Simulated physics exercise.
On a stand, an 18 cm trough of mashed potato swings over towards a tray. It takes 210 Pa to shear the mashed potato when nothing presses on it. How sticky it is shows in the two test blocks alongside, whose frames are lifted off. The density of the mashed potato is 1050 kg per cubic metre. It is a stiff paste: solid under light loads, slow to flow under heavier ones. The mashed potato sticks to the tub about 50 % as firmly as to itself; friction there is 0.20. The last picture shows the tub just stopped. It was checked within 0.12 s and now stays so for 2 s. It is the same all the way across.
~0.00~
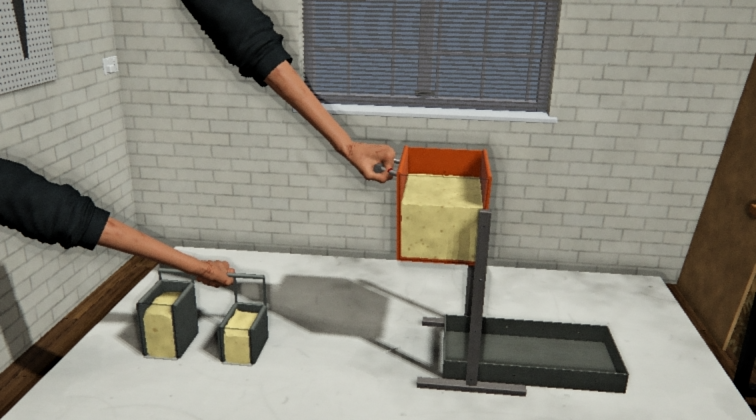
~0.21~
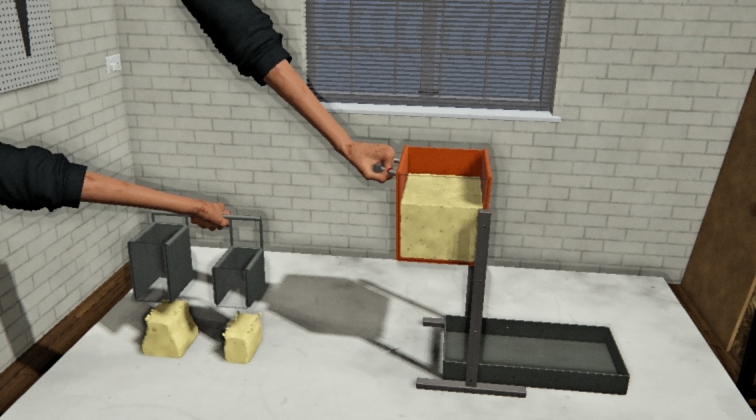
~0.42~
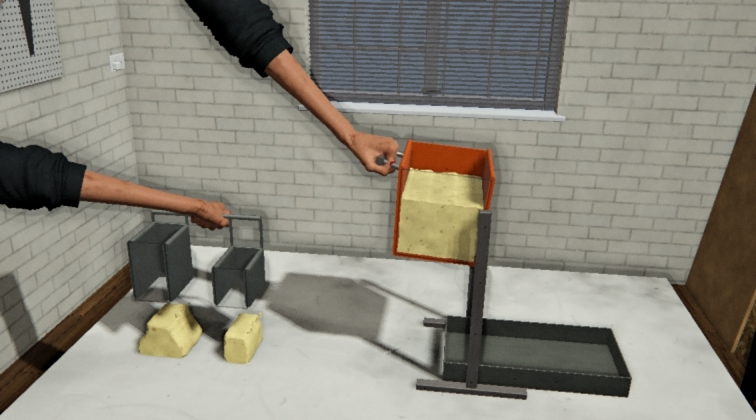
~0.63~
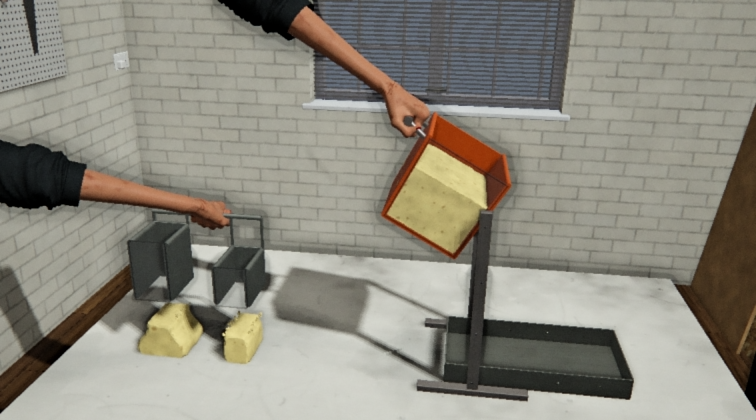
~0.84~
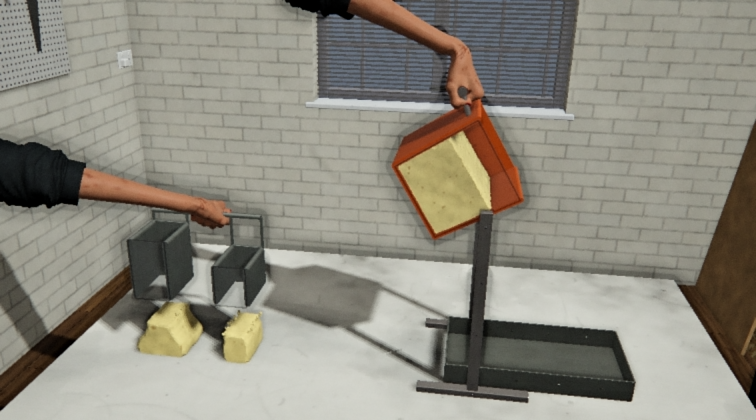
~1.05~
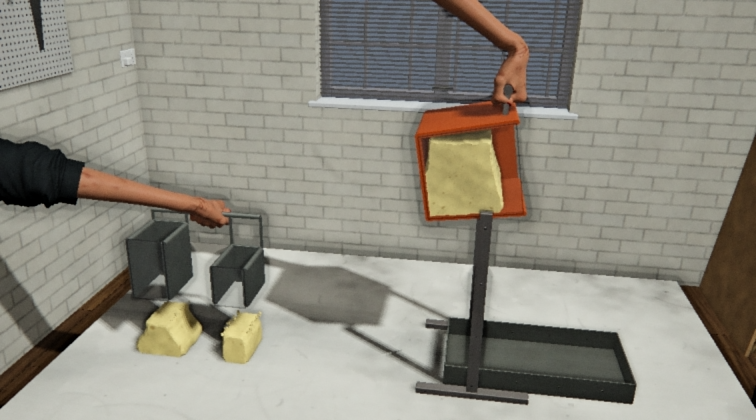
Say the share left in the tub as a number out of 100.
Close to 88 per cent.
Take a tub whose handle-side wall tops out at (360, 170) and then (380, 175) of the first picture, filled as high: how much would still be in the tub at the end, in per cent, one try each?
In turn about 55 %, 65 %.
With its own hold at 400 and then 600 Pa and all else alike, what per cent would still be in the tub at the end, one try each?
In turn about 100 %, 100 %.
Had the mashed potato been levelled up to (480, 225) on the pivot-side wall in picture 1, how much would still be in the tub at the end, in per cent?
In that case some 100 per cent.
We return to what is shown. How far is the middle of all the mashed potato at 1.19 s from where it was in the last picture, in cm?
About 2 cm.
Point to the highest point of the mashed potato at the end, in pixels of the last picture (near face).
Around (465, 160).
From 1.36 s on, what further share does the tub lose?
Some 8 per cent.
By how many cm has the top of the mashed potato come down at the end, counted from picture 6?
Roughly 4 cm.
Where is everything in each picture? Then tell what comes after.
The first picture shows handle-side rim at (401, 174), tilt 0 degrees; highest point of the mashed potato at (407, 203); test blocks 12 cm, 7.7 cm high (left to right).
The second picture shows handle-side rim at (401, 174), tilt 0 degrees; highest point of the mashed potato at (407, 203); test blocks 9.6 cm, 7.5 cm high (left to right).
The third picture shows handle-side rim at (404, 168), tilt 4 degrees; highest point of the mashed potato at (407, 199); test blocks 8.8 cm, 7.4 cm high (left to right).
The fourth picture shows handle-side rim at (432, 139), tilt 29 degrees; highest point of the mashed potato at (419, 168); test blocks 8.7 cm, 7.4 cm high (left to right).
The fifth picture shows handle-side rim at (480, 121), tilt 59 degrees; highest point of the mashed potato at (448, 141); test blocks 8.7 cm, 7.4 cm high (left to right).
The sixth picture shows handle-side rim at (517, 125), tilt 80 degrees; highest point of the mashed potato at (486, 142); test blocks 8.7 cm, 7.4 cm high (left to right).
By 1.19 s, the tub is at 81 degrees and holds 100 %.
By 1.36 s, the tub is at 81 degrees and holds 96 %.
By 1.53 s, the tub is at 81 degrees and holds 93 %.
By 1.70 s, the tub is at 81 degrees and holds 89 %.
By 3.05 s, at the end, the tub is at 81 degrees and holds 88 %.
